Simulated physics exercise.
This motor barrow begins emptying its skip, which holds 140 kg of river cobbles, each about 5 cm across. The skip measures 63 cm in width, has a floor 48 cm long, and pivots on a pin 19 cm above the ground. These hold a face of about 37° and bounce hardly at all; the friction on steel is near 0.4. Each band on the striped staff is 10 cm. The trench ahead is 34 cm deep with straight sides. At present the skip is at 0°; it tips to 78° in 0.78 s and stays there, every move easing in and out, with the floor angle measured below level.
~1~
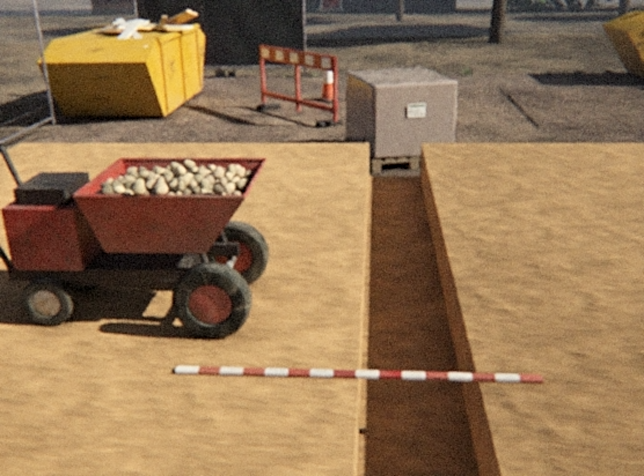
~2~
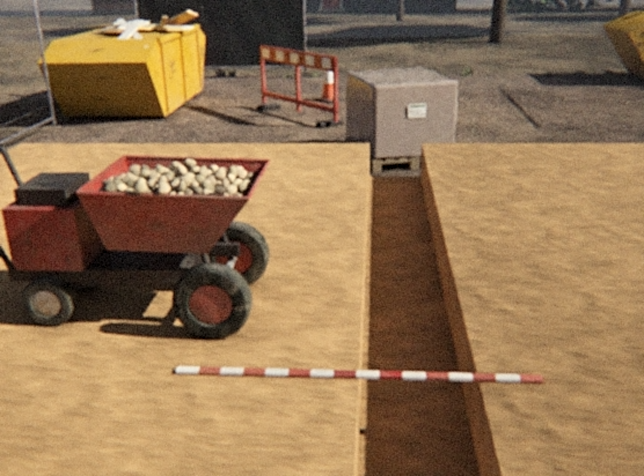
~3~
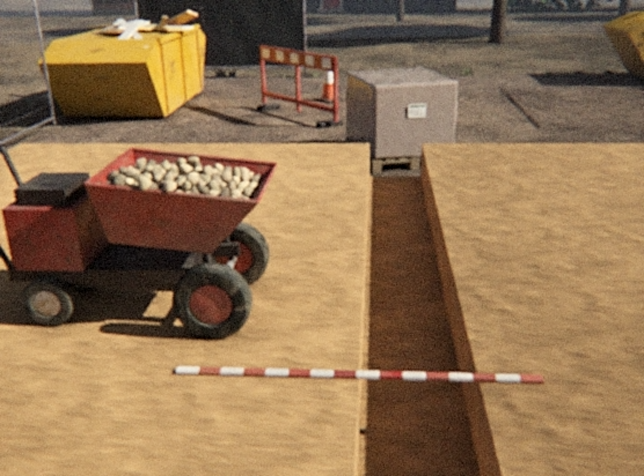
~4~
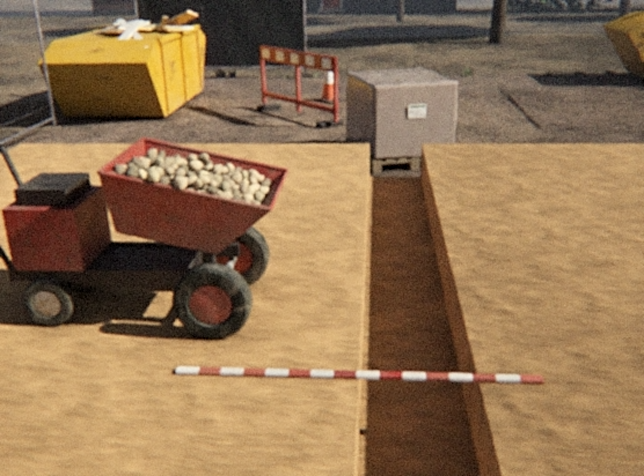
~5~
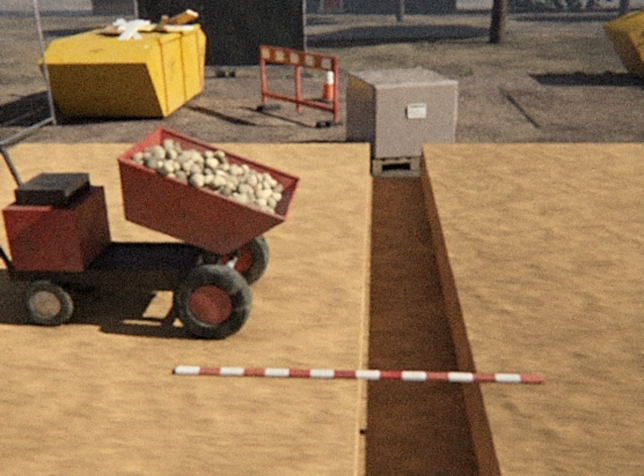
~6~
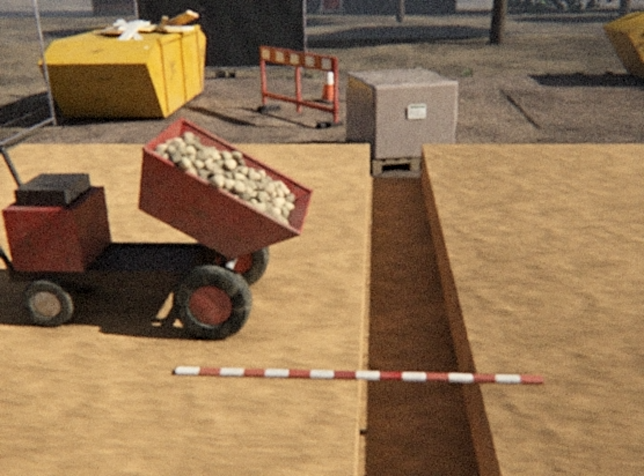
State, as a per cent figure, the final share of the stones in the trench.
The final share is about 84 per cent.
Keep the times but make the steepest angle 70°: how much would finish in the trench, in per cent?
It would be near 90 per cent.
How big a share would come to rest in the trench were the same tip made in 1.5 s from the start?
It would come to roughly 80 per cent.
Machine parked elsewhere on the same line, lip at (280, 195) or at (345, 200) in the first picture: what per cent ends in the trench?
Roughly 100 in a hundred, then 60 in a hundred.
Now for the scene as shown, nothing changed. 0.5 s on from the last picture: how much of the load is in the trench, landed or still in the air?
Roughly 45% by that time.
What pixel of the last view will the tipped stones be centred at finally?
At about pixel (412, 359) in the last view.
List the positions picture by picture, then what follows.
In the first frame, lip at (245, 197), floor tilted 0°, highest stones at (191, 172).
In the second frame, the skip is at 2°, its lip at (248, 199); the top of the load is at (182, 172).
In the third frame, lip at (258, 203), floor tilted 6°, highest stones at (165, 168).
In the fourth frame, the skip is at 13°, its lip at (271, 210); the top of the load is at (162, 159).
In the fifth frame, the skip is at 21°, its lip at (285, 220); the top of the load is at (166, 152).
In the sixth frame, the skip is at 30°, its lip at (300, 234); the top of the load is at (180, 144).
Then, 0.2 s after the last picture the floor is at 65°, 100 % in the skip; the foremost stones are at (339, 267).
Then, 0.5 s after the last picture the floor is at 78°, 49 % in the skip, 8 % short of the trench, 43 % in the trench; the foremost stones are at (440, 360).
Then, 0.9 s after the last picture the floor is at 78°, 13 % in the skip, 11 % short of the trench, 76 % in the trench; the foremost stones are at (455, 354).
Then, 2.9 s after the last picture the floor is at 78°, 4 % in the skip, 12 % short of the trench, 84 % in the trench; the foremost stones are at (453, 344).
